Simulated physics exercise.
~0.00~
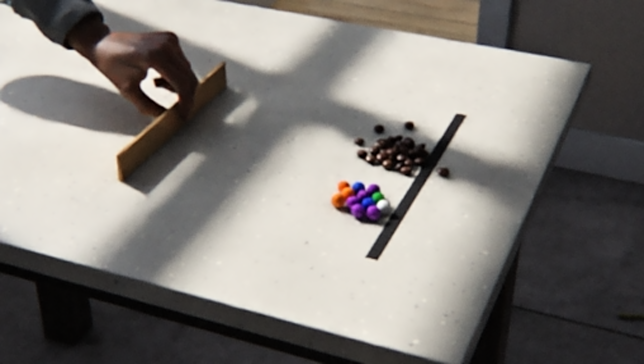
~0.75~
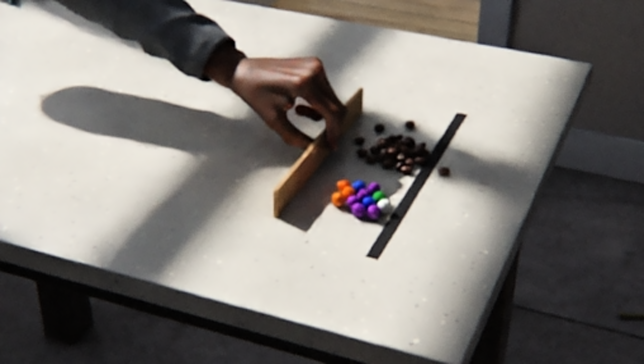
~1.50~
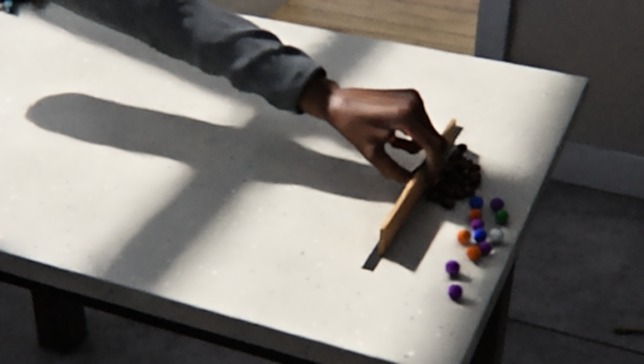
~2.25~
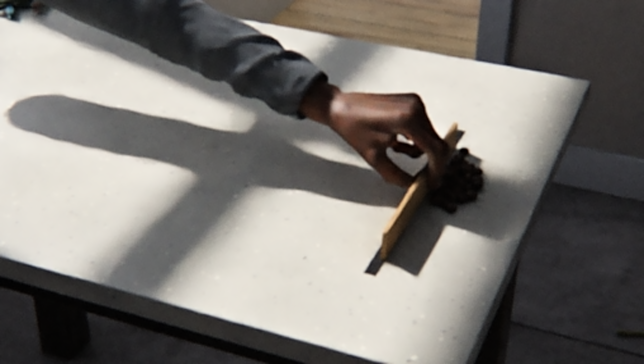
A hand slides a card right to black tape, and the colourful balls leave the table.
